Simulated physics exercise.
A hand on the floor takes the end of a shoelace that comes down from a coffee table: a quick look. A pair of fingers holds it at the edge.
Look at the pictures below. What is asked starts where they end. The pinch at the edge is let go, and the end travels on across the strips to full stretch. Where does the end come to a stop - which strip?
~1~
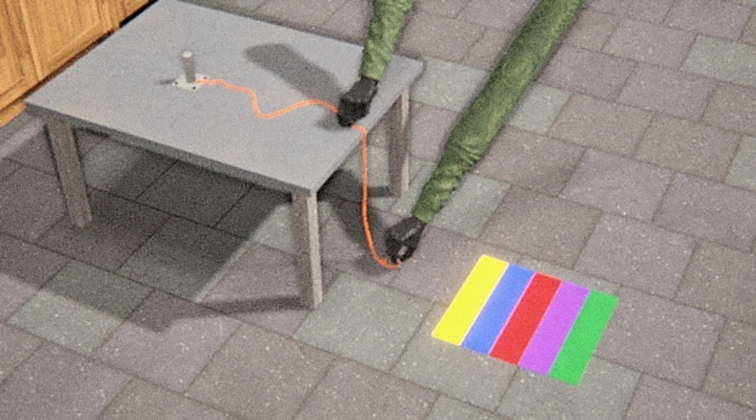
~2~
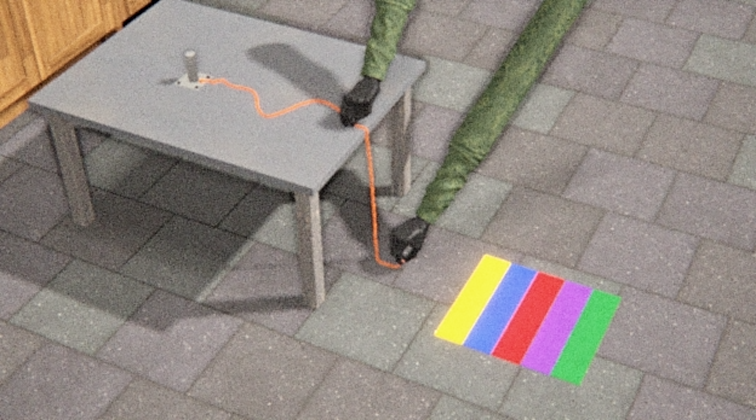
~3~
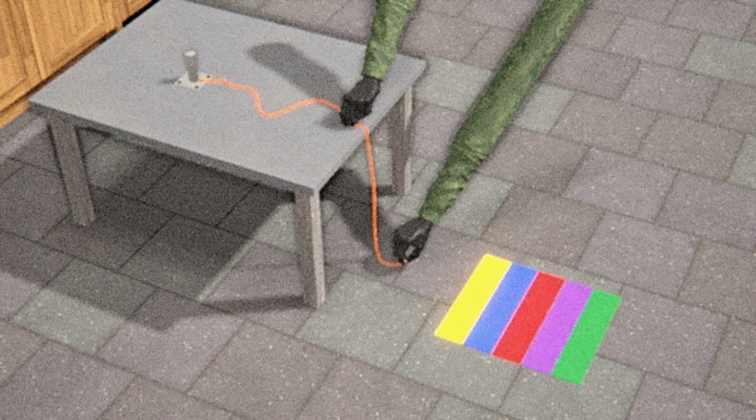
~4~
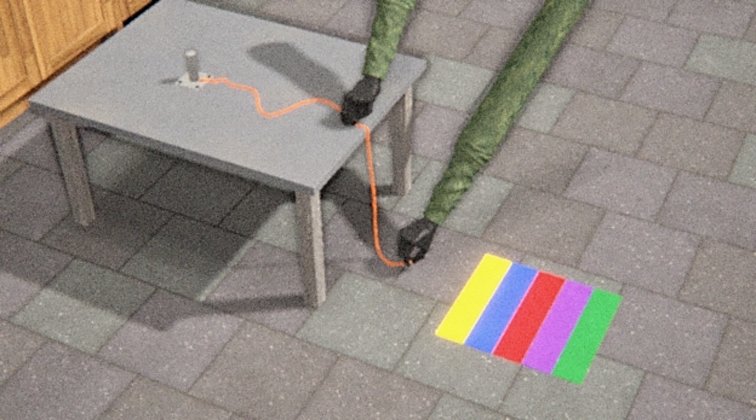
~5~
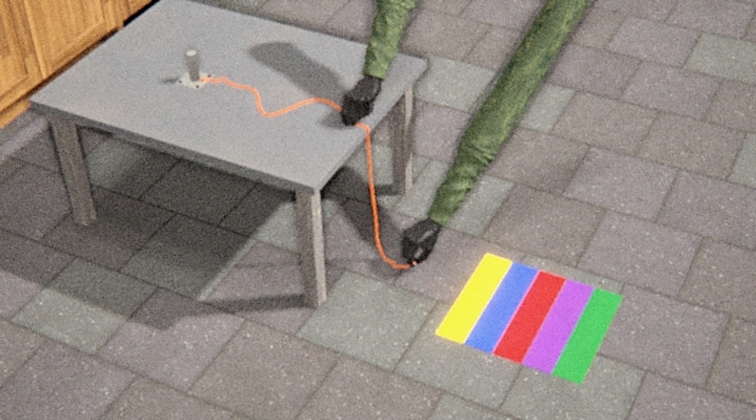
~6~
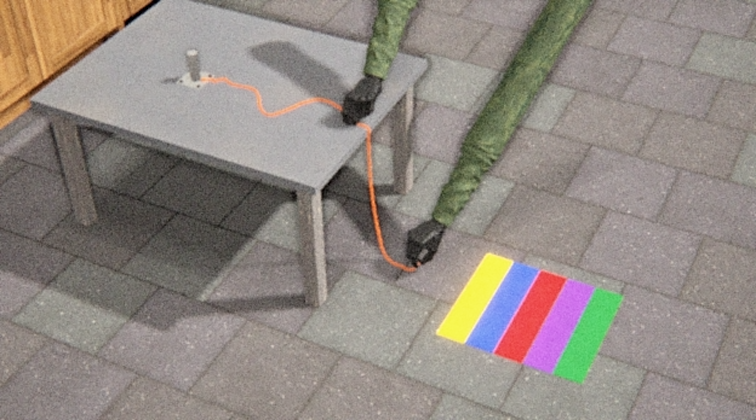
On the purple strip.
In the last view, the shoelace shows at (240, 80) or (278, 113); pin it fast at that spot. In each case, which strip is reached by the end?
Expected strip, first: Purple; second: Red.
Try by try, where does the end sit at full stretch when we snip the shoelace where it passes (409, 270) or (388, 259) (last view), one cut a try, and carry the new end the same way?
In order, around (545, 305) and (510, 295).
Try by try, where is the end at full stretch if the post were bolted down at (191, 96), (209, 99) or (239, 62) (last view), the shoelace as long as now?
The first try gives about (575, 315), the second about (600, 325) and the third about (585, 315).
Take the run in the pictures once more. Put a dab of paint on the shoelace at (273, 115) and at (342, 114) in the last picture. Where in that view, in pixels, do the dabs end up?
About (304, 110), and the other about (381, 143).
Soon after, end near (510, 294); over blue.
After that, end near (544, 305); over red.
At the stop, end near (565, 311); over purple. It halts on the purple strip.
